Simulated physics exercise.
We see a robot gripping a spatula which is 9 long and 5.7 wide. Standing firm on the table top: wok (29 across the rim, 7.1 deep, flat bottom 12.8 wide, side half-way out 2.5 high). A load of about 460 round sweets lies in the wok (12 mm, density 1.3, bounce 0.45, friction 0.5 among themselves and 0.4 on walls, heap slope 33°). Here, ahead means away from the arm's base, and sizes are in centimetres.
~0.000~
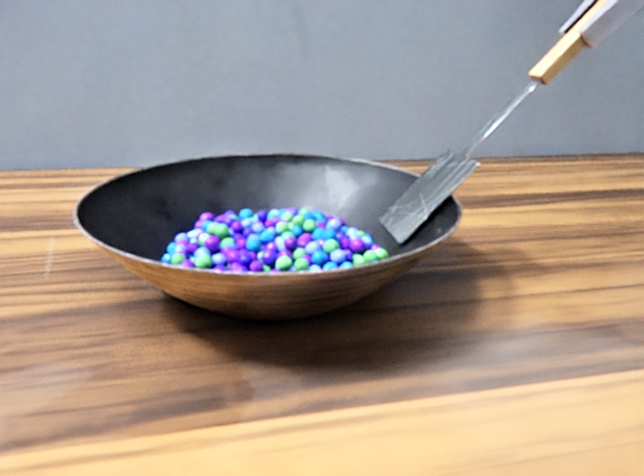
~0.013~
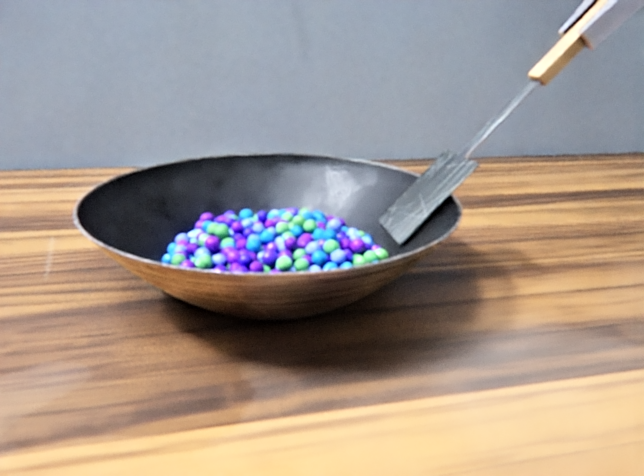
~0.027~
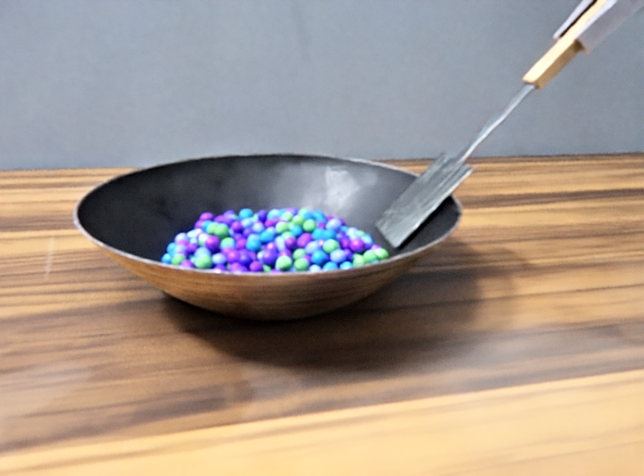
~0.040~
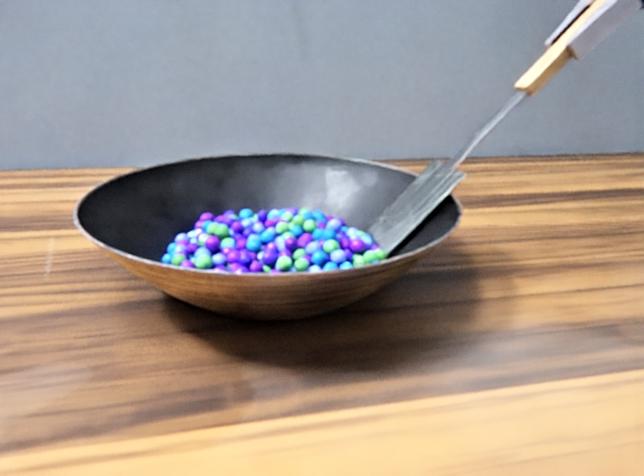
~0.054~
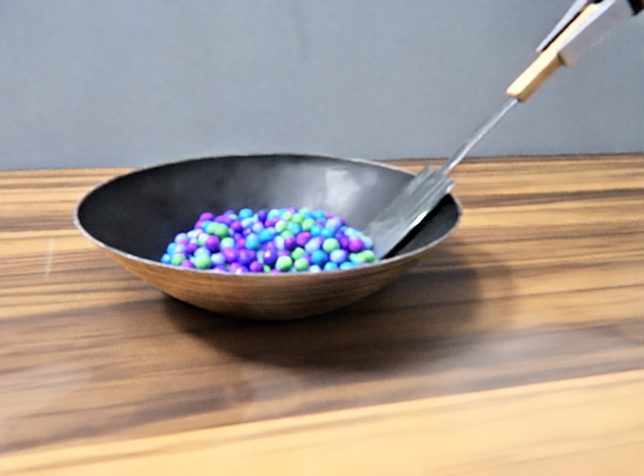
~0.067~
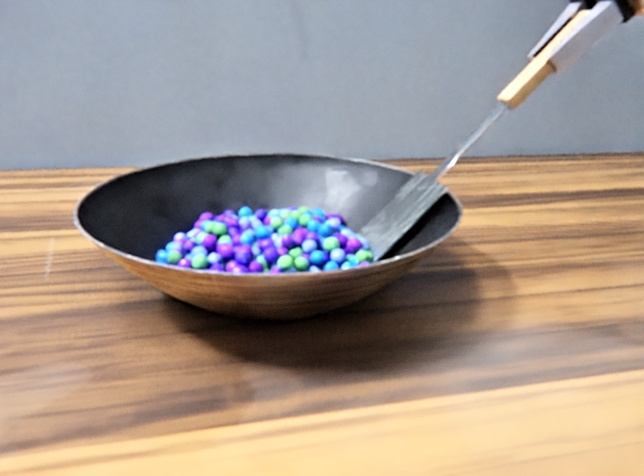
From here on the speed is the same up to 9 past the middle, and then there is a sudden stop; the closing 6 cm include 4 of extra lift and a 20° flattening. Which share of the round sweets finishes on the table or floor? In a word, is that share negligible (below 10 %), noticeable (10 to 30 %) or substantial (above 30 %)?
In a word, negligible.
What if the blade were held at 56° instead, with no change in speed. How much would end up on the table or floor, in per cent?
I'd put it at about 5 per cent.
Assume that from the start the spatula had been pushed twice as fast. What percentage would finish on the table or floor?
It would be near 20 per cent.
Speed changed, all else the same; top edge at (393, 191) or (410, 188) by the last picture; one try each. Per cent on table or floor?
Close to 20 per cent in the first try and close to 15 per cent in the second.
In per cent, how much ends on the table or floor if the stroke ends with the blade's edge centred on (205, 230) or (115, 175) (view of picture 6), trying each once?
Respectively some 0 and 20 percent end on the table or floor.
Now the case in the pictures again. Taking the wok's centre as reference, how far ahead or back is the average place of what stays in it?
I'd say close to 4.0 cm toward the front.
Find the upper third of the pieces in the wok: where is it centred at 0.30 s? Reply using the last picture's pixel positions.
About pixel (198, 227).
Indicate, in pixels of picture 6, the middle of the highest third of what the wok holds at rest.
It is centred around (165, 236).
After 0.18 s, sloping 47°, highest piece 6 above the table; 460 in the wok.
After 0.30 s, sloping 41°, highest piece 6 above the table; 460 in the wok.
After 0.55 s, sloping 27°, highest piece 8 above the table; 443 in the wok, 11 on the table or floor, 6 on the blade or in flight.
After 1.60 s, sloping 27°, highest piece 7 above the table; 443 in the wok, 17 on the table or floor.
In the end, 443 in the wok, 17 on the table or floor. That is 4 % on the table or floor.
